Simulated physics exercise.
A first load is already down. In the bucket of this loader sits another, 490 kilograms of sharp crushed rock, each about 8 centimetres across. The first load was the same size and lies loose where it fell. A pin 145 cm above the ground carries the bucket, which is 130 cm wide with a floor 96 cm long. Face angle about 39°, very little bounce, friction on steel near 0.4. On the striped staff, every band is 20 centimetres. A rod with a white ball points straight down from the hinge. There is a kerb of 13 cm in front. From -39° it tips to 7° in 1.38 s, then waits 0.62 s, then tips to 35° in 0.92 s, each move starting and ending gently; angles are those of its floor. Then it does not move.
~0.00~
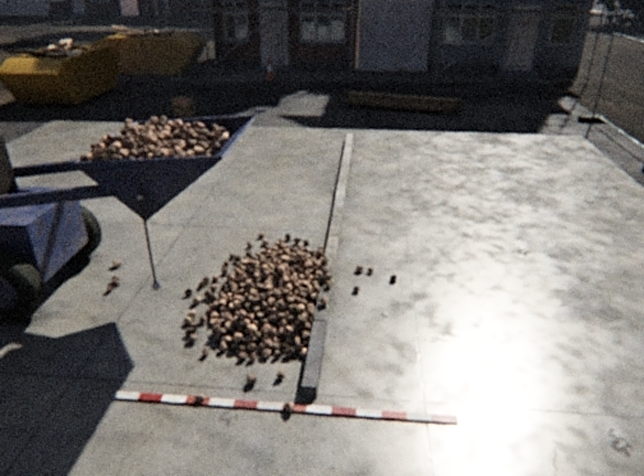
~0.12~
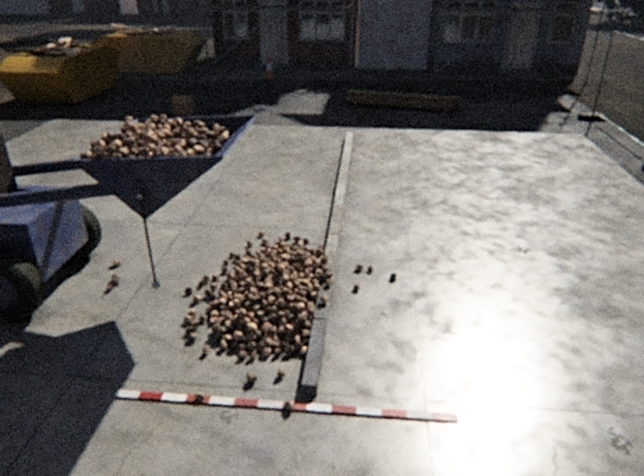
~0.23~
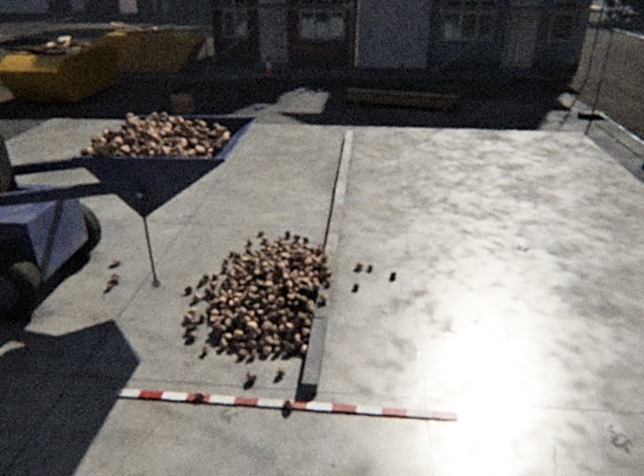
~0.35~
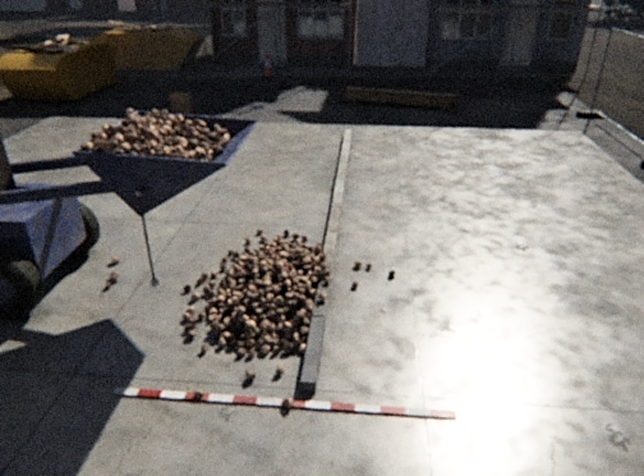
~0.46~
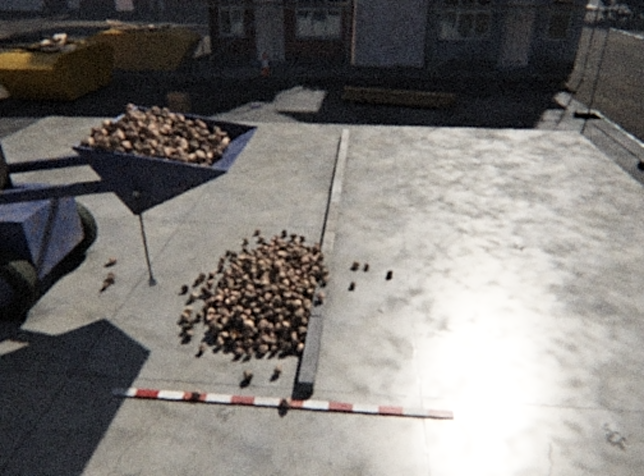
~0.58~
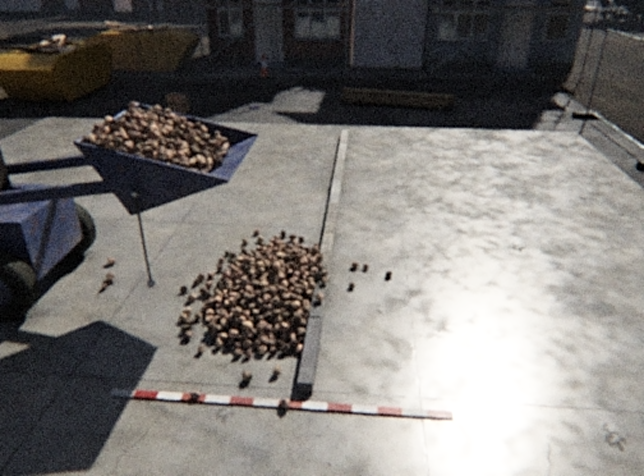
On a sunlit concrete yard, a blue loader at the left holds a bucket heaped with brown stones behind a loose pile lying against a low kerb, near a red-and-white staff. The bucket barely moves at first, then its front edge tilts gradually downward to the right, the stones still heaped inside.
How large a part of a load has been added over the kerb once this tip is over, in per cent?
Around 7 per cent is added.
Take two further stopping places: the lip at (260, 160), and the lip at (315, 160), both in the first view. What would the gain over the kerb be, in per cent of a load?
About 40 and 95 per cent.
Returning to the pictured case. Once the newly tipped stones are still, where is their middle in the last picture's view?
They end up centred around (272, 279).
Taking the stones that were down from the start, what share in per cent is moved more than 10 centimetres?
Roughly 5 percent.
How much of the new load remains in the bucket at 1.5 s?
It holds some 100 percent.
After 1.0 s the floor is at -0°; in per cent of one load, 100 in the bucket, 100 on this side of the kerb, 1 over the kerb; the foremost stones are at (344, 277).
After 1.5 s the floor is at 7°; in per cent of one load, 100 in the bucket, 100 on this side of the kerb, 1 over the kerb; the foremost stones are at (344, 277).
After 3.4 s the floor is at 35°; in per cent of one load, 29 in the bucket, 171 on this side of the kerb, 1 over the kerb; the foremost stones are at (347, 284).
After 6.2 s the floor is at 35°; in per cent of one load, 0 in the bucket, 193 on this side of the kerb, 8 over the kerb; the foremost stones are at (397, 290). Net gain over the kerb, 7.
